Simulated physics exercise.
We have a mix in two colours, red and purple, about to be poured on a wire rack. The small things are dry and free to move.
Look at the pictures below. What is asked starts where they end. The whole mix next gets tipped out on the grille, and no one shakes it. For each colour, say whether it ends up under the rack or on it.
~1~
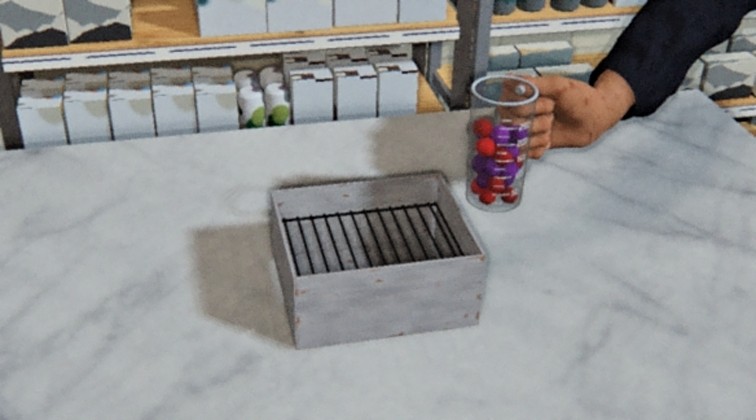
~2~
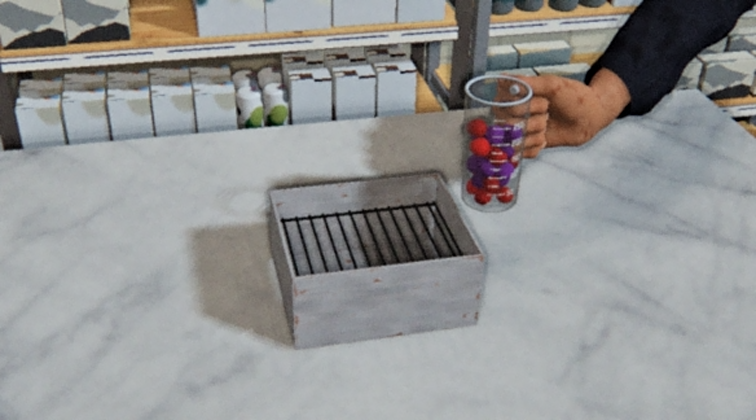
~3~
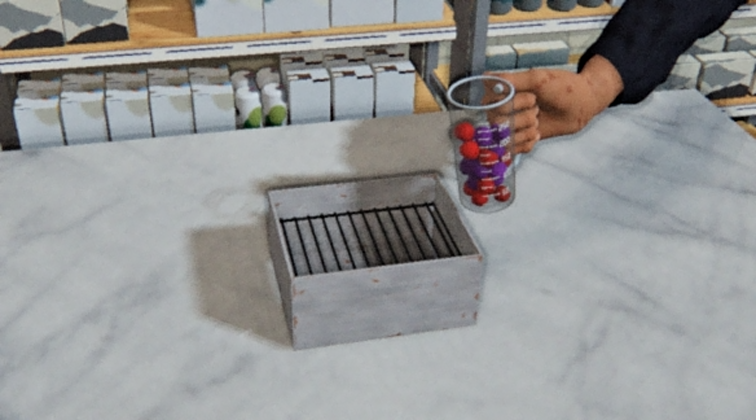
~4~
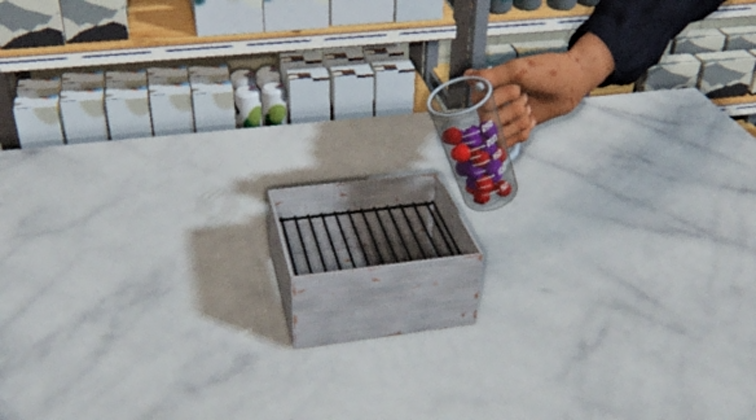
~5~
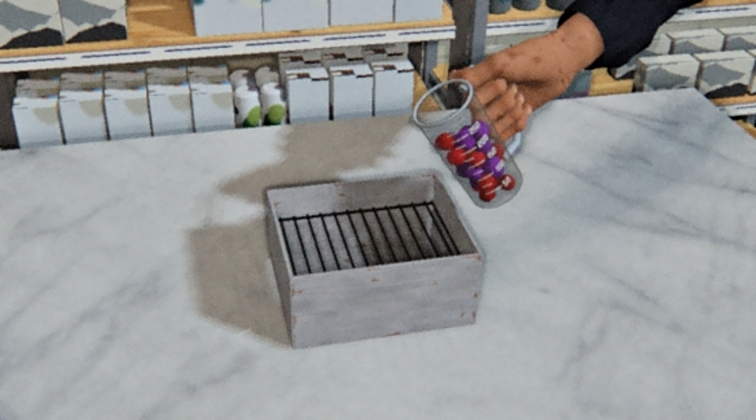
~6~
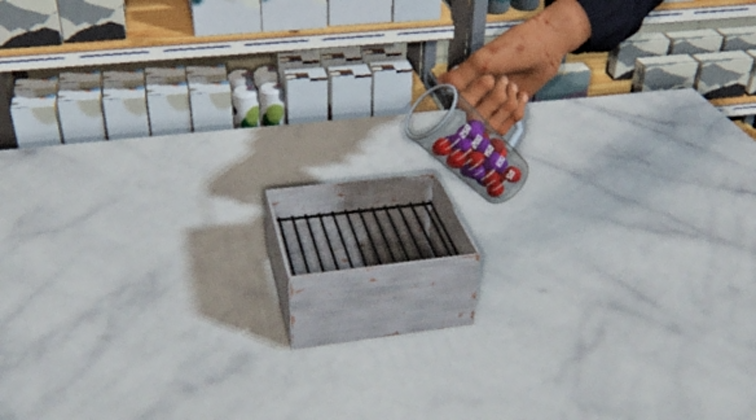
Red ones - on the rack; purple ones - on the rack.
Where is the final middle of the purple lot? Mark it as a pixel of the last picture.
I'd say it settles close to (386, 249).
Then, 0.23 s after the last picture, red ones, all in the cup; purple ones, all in the cup.
Then, 0.51 s after the last picture, red ones, all in the cup; purple ones, all in the cup.
At rest, red ones, all on the wires, none under the rack; purple ones, all on the wires, none under the rack.
